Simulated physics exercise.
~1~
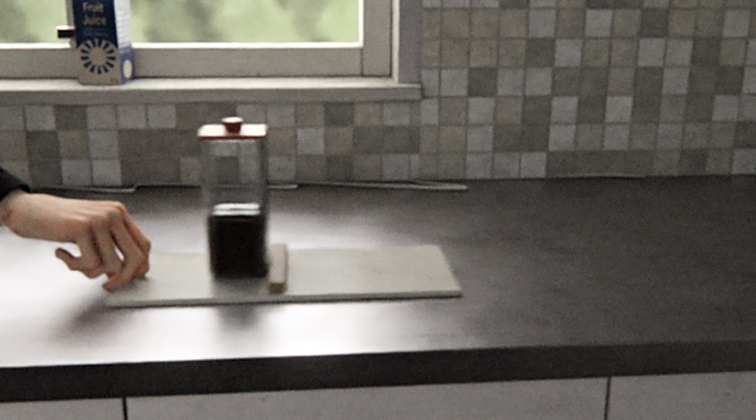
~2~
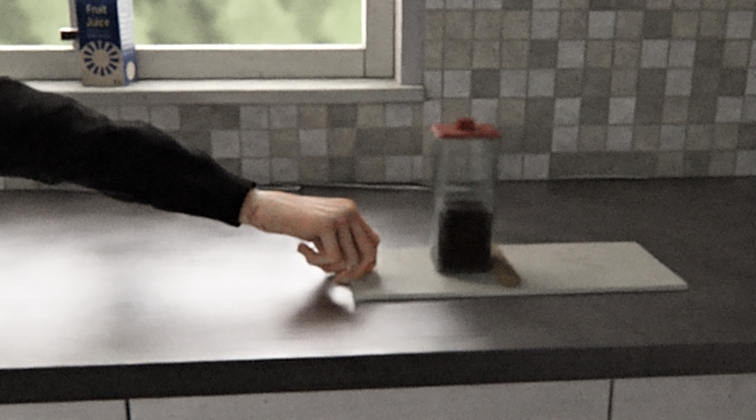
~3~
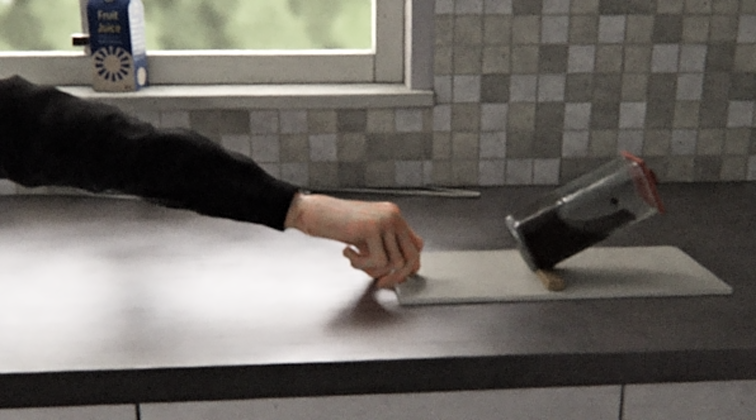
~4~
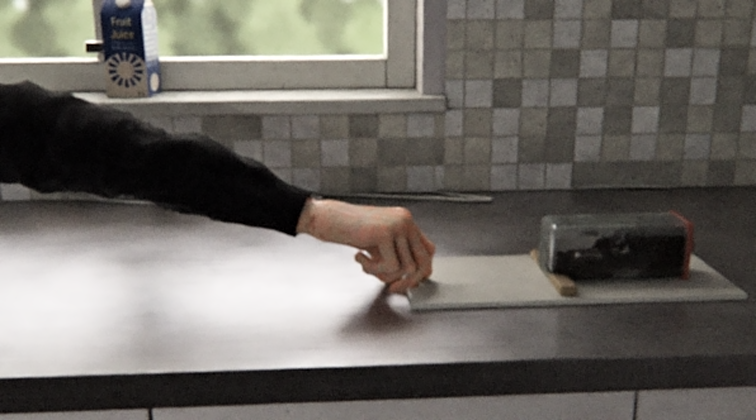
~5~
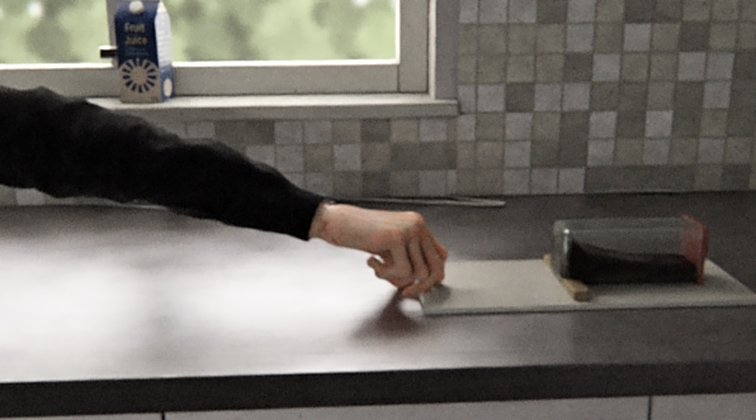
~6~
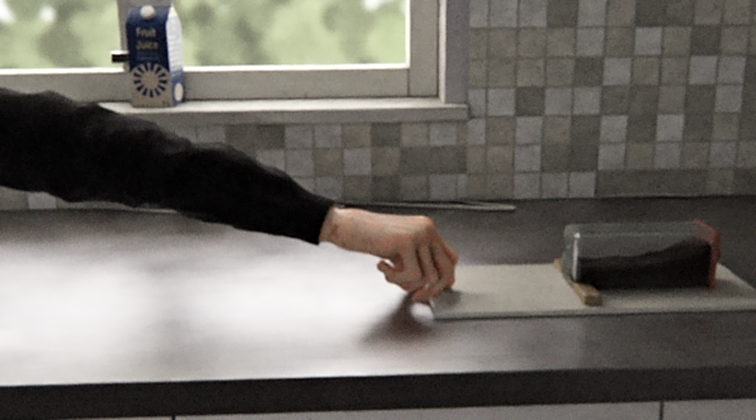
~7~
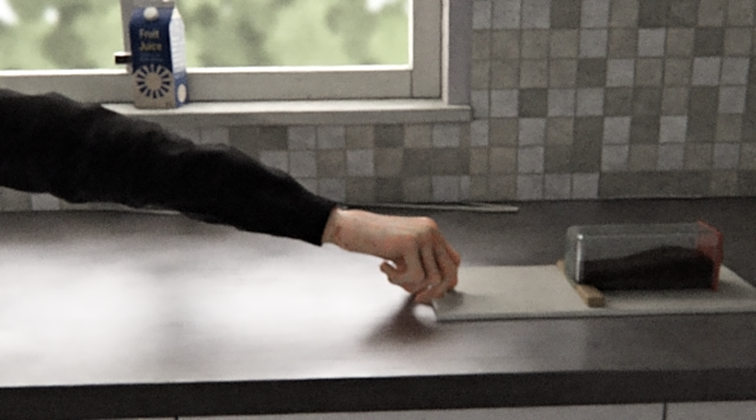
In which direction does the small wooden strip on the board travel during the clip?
The wooden strip moves to the right, travelling along the counter with the board as the hand pushes it.
The footage shows a hand pushing a pale board to the right along a kitchen counter, carrying an upright clear canister of dark coffee with a red cap. The canister tips rightward over a small wooden strip and ends lying on its side on the stopped board.
